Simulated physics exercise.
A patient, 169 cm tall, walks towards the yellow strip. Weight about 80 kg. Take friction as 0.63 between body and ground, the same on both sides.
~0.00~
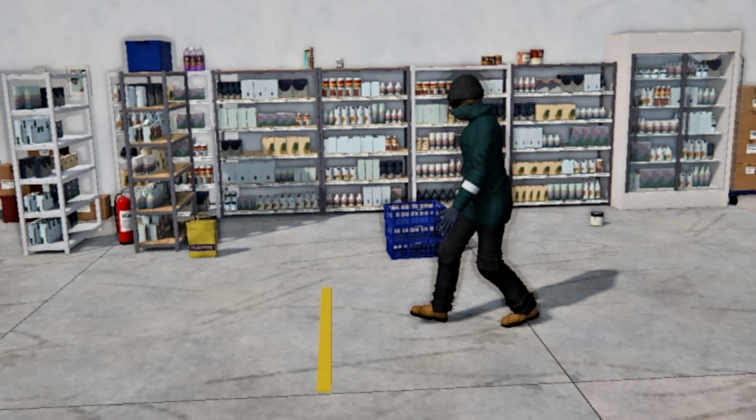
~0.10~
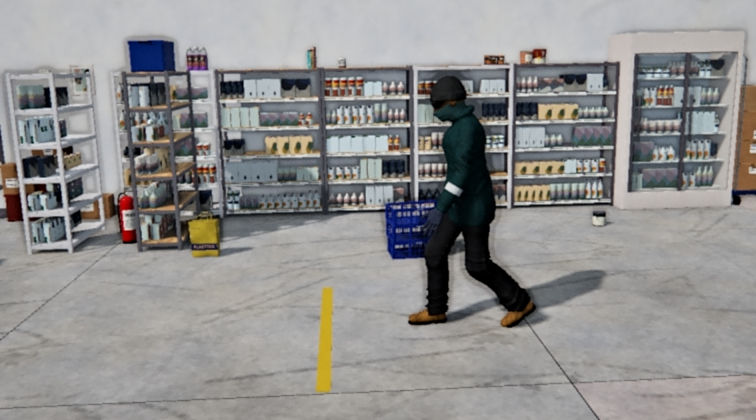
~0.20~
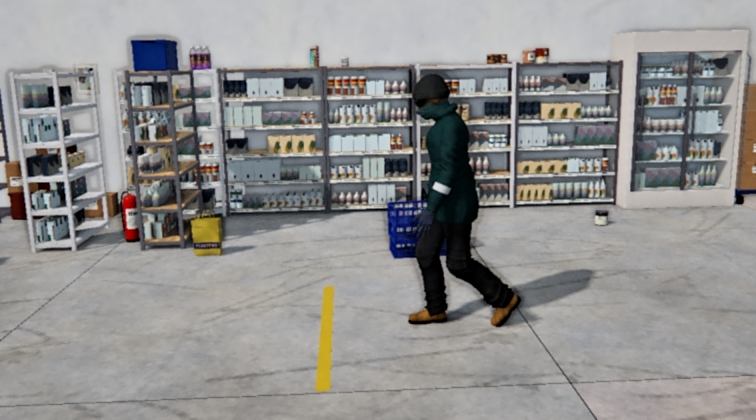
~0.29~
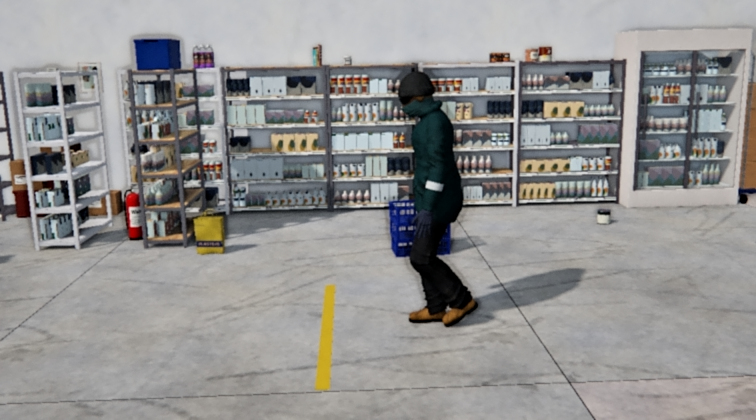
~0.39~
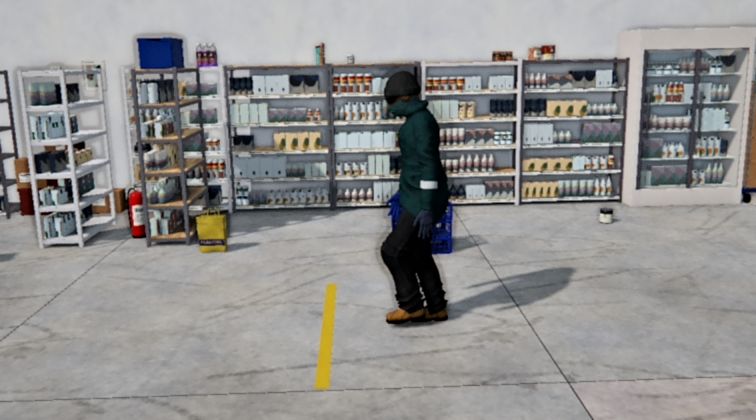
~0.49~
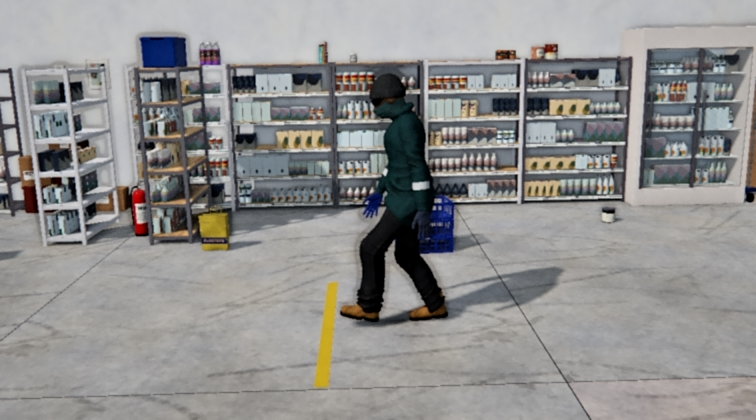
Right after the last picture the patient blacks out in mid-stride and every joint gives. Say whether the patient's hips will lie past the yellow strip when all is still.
Here the patient's hips cross the yellow strip.
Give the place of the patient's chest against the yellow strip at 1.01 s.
Some 0 cm short of it.
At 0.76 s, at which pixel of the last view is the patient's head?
Around (353, 156).
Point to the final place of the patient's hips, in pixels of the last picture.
Around (297, 331).
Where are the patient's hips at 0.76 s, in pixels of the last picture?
At about (374, 244).
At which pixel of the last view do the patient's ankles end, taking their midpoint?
Near (365, 330).
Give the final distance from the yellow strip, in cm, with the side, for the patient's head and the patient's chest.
Patient's head 60 past, patient's chest 40 past.
After 0.76 s the patient's hips are 32 cm short of the yellow strip, near (374, 244) in the last picture's view.
After 1.01 s the patient's hips are 23 cm short of the yellow strip, near (360, 275) in the last picture's view.
After 1.31 s the patient's hips are 4 cm past the yellow strip, near (318, 314) in the last picture's view.
Final state at 2.7 s, patient's hips cross the yellow strip; patient's head crosses the yellow strip; patient's chest crosses the yellow strip.
